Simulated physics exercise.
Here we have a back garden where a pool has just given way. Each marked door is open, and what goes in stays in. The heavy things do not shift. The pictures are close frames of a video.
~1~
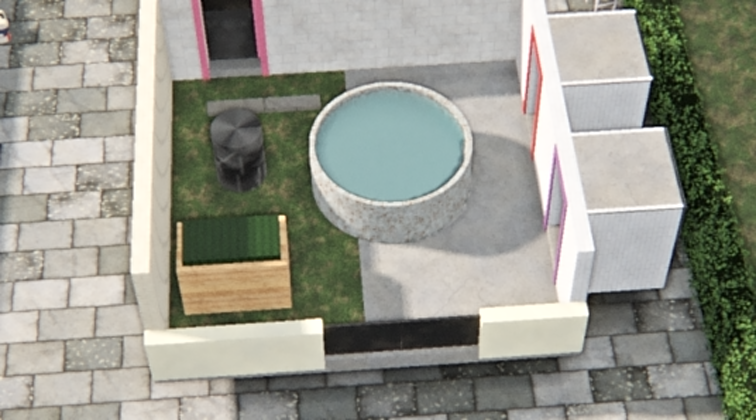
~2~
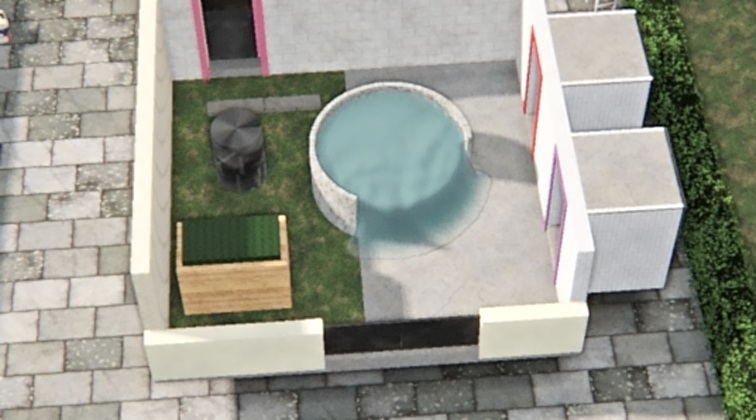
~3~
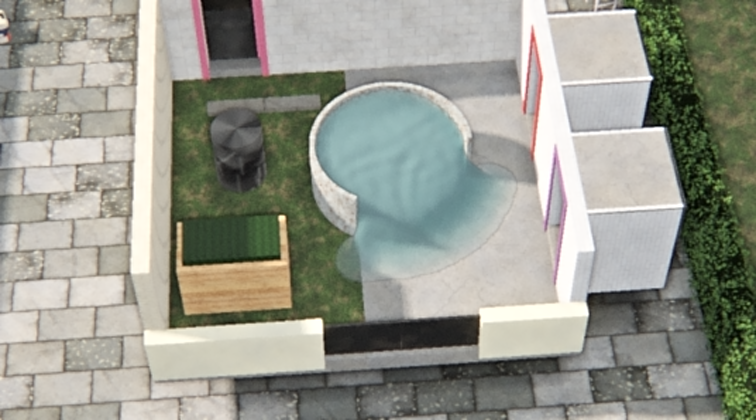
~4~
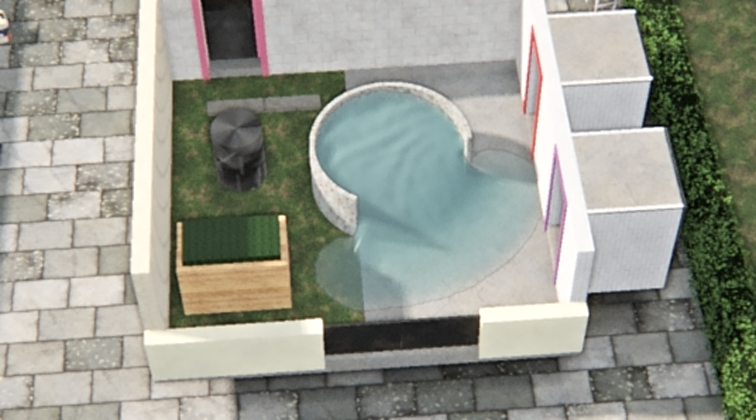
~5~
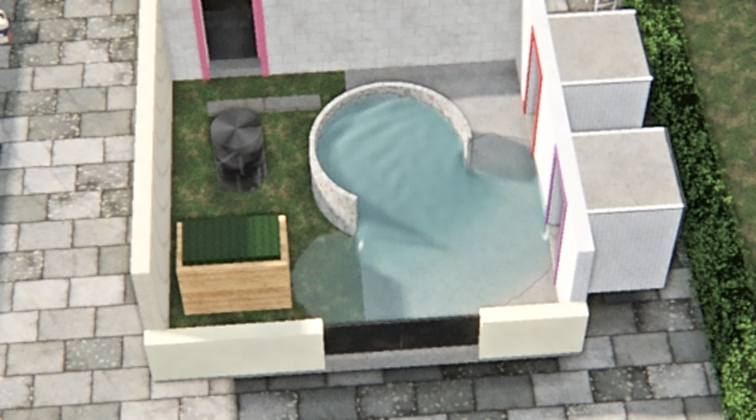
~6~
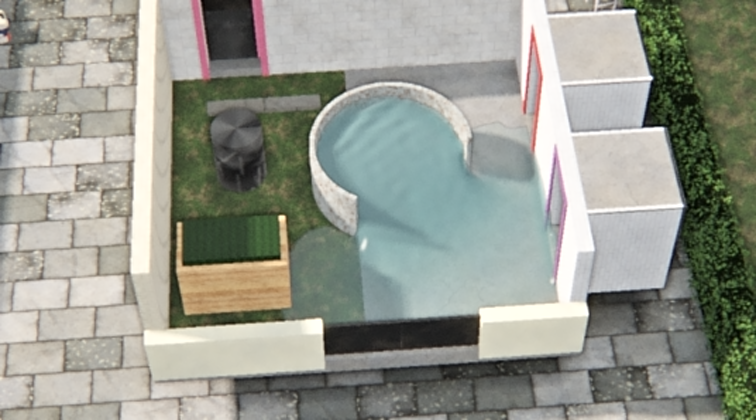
To begin with, still blue water fills a round stone-walled pool in a walled back garden. The front right of the pool's wall gives way, and water pours out across the grey paving. It then spreads onto the grass at left and over the paving to the right wall and front edge.
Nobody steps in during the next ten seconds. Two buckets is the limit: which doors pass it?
One by one: The red door lets in a lot; the pink door admits no more than that; the purple door lets in a lot.
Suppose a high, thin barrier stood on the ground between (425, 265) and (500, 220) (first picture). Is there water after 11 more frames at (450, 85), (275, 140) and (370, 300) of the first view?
In that order: Under water, free of water, awash.
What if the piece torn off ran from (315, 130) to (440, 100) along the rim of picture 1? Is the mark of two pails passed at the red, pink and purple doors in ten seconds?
One by one: The red one goes over; the pink one lets more in; the purple one takes less.
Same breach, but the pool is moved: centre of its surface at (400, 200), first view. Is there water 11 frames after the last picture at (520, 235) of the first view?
At that place: Wet.
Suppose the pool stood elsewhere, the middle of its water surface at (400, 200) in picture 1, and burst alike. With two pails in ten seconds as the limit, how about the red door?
In short: The red door is over.
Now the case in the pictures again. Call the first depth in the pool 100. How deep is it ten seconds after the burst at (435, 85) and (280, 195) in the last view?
In that order: 10 and 14 per cent.
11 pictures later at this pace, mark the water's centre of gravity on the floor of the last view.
Roughly at (433, 253).
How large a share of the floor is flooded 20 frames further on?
Roughly 65 per cent.
A moment on, water covers 40 % of the floor; the red door under two buckets in, the pink door not reached, the purple door over two buckets in.
Next, water covers 55 % of the floor; the red door under two buckets in, the pink door not reached, the purple door far over two buckets in.
Then, water covers 65 % of the floor; the red door under two buckets in, the pink door not reached, the purple door far over two buckets in.
Later, water covers 95 % of the floor; the red door over two buckets in, the pink door wet at the sill, nothing in, the purple door far over two buckets in.
In the end, water covers 100 % of the floor; the red door far over two buckets in, the pink door wet at the sill, nothing in, the purple door far over two buckets in.
